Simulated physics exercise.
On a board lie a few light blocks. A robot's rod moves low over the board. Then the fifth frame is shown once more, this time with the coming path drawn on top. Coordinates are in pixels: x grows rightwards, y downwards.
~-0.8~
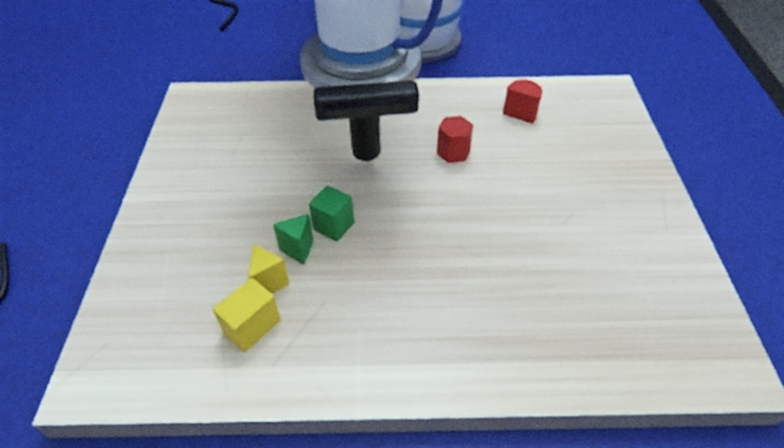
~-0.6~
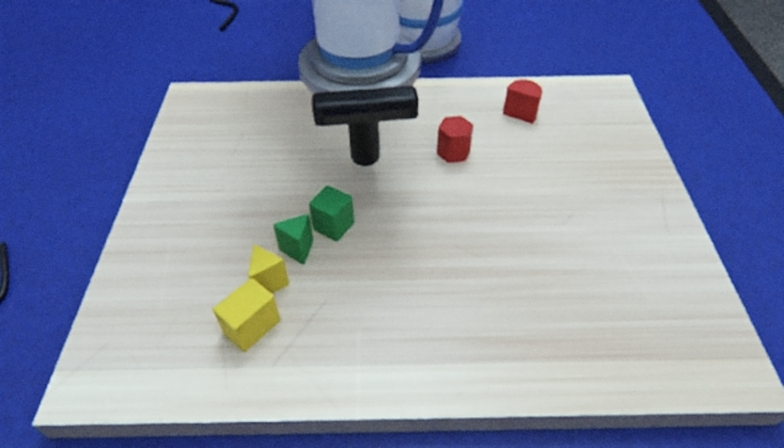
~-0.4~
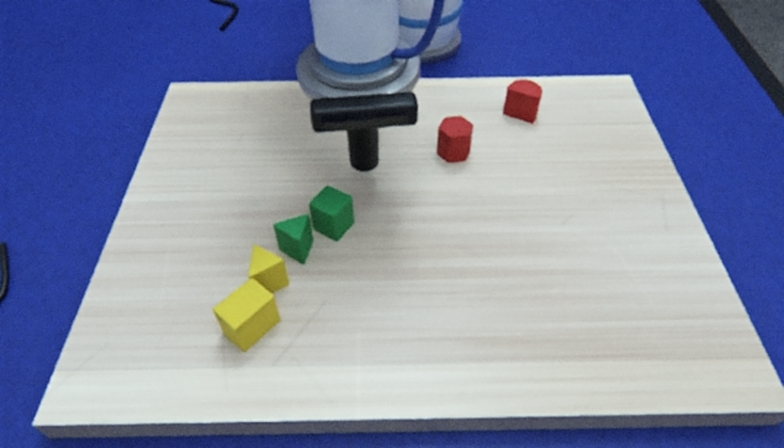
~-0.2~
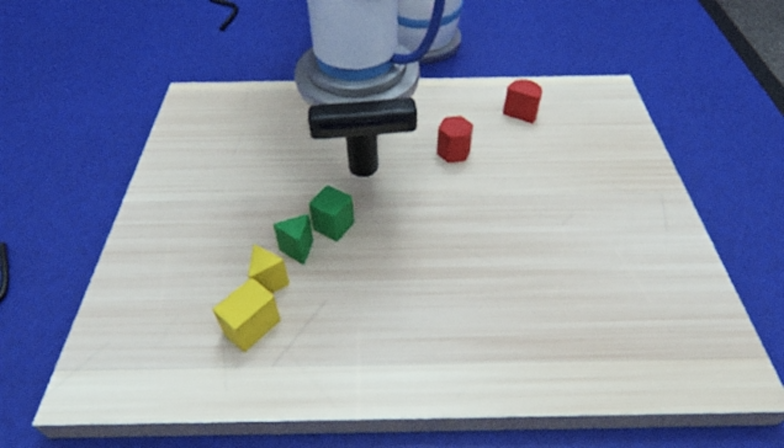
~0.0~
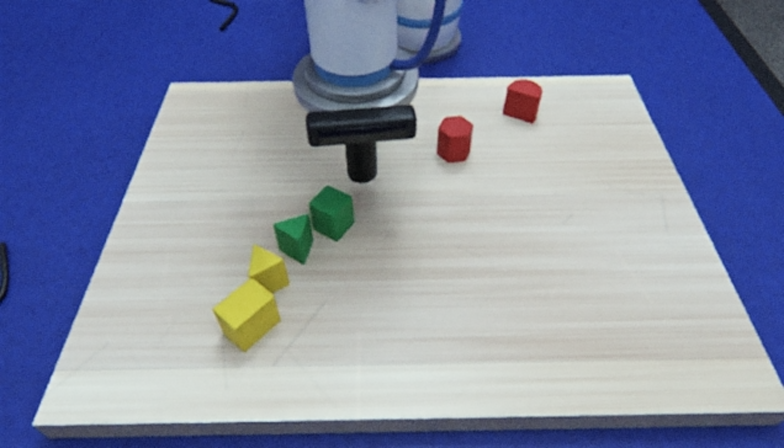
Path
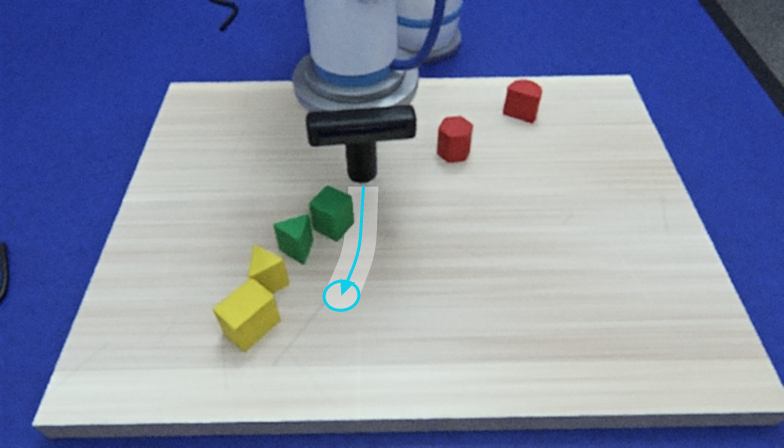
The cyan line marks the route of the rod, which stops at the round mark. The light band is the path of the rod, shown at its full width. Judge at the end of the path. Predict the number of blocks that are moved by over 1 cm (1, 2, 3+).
Blocks displaced: 1.
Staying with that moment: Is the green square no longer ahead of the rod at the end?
I expect so.
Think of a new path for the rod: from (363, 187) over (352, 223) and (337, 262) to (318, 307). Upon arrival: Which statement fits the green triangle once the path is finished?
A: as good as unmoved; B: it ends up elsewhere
Option B.
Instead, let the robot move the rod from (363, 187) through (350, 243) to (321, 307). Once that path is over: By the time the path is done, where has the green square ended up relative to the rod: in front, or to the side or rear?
The block gets away.
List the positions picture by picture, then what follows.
In the first frame, lower end of the rod at (366, 153), tops of blocks, green triangle at (293, 225), green square at (330, 200).
In the second frame, rod at (366, 158), blocks as before.
In the third frame, rod at (365, 163), blocks as before.
In the fourth frame, rod at (364, 169), blocks as before.
In the fifth frame, rod at (363, 174), green triangle at (293, 225), green square at (330, 200).
The drawn path runs from (363, 187) through (361, 220) and (357, 256) to (342, 295).
On the path given first. One third of the way, rod at (361, 208); green square at (328, 204), turned 20° clockwise.
Two thirds of the way, rod at (356, 244); green square at (324, 211), turned 60° clockwise.
At the end, rod at (340, 284); green triangle not moved; green square at (324, 211), turned 60° clockwise.
